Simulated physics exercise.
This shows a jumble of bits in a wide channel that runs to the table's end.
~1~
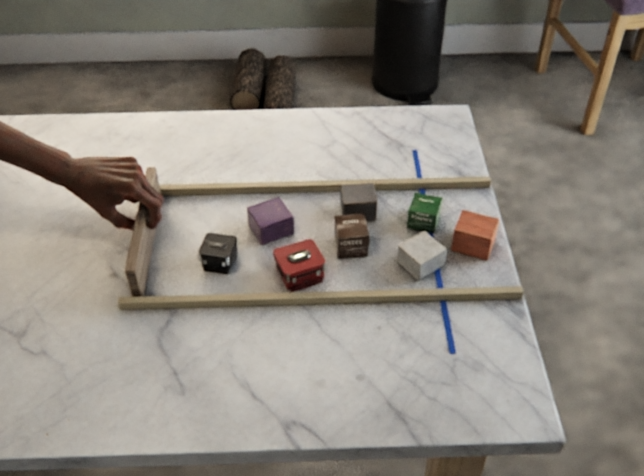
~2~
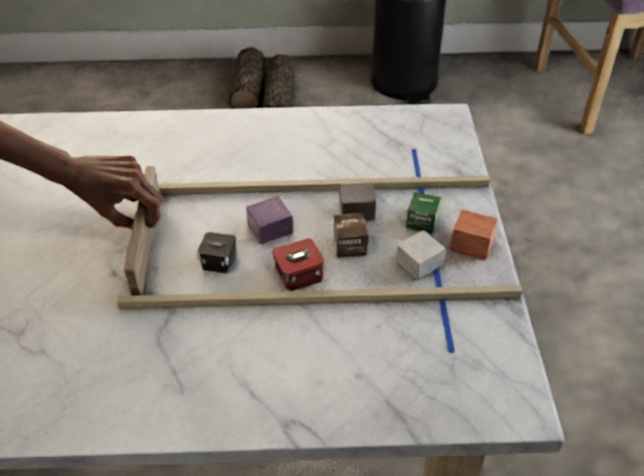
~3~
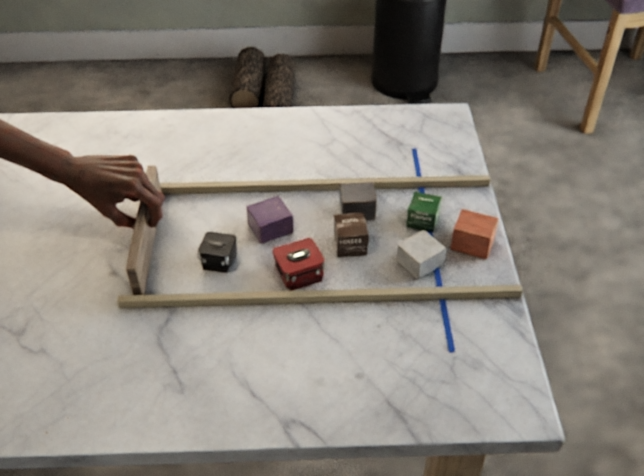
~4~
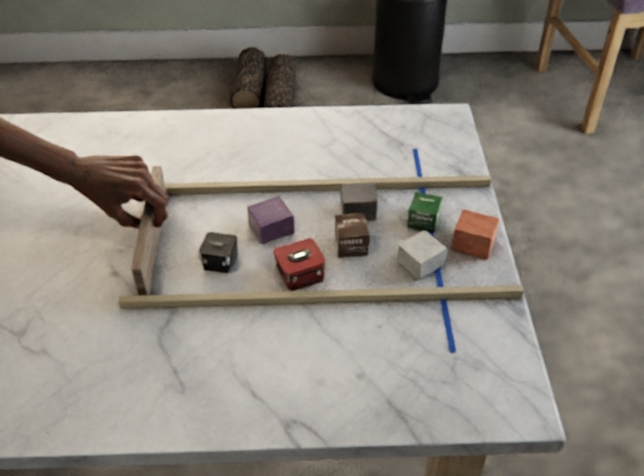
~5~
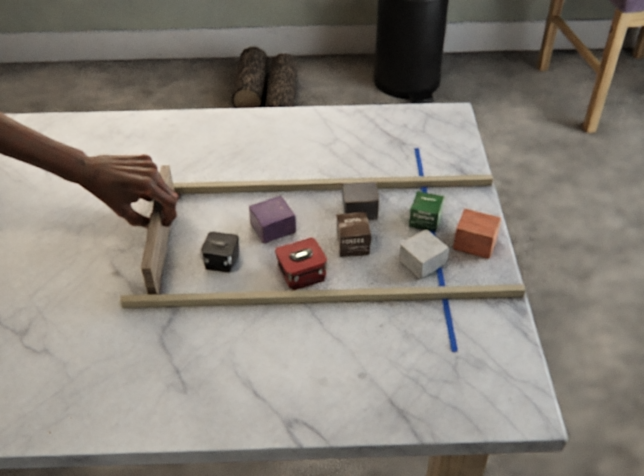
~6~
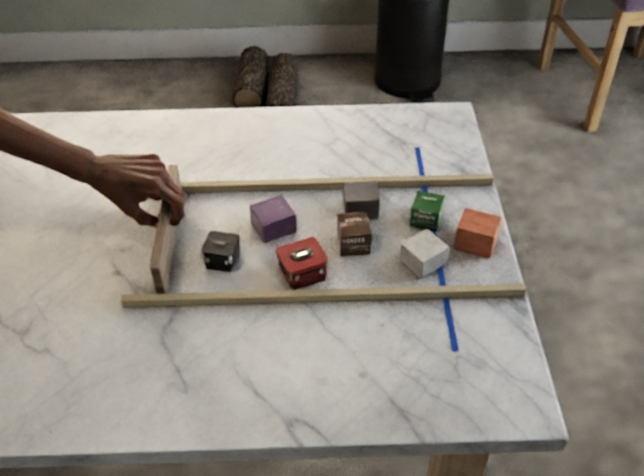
A hand reaches in from the left over a marble table, seen from above at an angle, holding a wooden board upright between two long wooden rails. Black, purple, red, brown, grey, green, white and orange blocks lie scattered rightward between the rails, near a blue tape line. The board stays nearly still, then the hand slides it slightly right, while the blocks show no clear movement.
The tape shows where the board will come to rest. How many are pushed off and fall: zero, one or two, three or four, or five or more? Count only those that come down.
Outcome: The number that fall off is one or two.
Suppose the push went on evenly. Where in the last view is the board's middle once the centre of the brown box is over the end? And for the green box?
For the brown box at (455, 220), for the green box at (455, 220).
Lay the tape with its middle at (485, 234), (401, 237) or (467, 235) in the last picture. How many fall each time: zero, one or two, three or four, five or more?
In that order: Either three or four; zero; three to four.
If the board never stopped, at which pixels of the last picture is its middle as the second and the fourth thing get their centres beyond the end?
Its middle is around (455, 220) and later (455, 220).
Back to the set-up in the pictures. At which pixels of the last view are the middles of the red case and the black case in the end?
Near (461, 267) and (451, 237).
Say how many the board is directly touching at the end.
That makes 4.
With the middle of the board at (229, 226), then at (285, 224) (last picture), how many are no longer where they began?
By then 1, and 3.
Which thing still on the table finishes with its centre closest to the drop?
The white block ends nearest.
Soon after, none off yet; orange block at rest near (478, 233); green box at rest near (427, 211); white block at rest near (424, 253).
Then, none off yet; orange block at rest near (478, 233); green box at rest near (427, 211); white block moved a little near (444, 251).
At rest, the number that fall off is one or two; fallen, orange block.
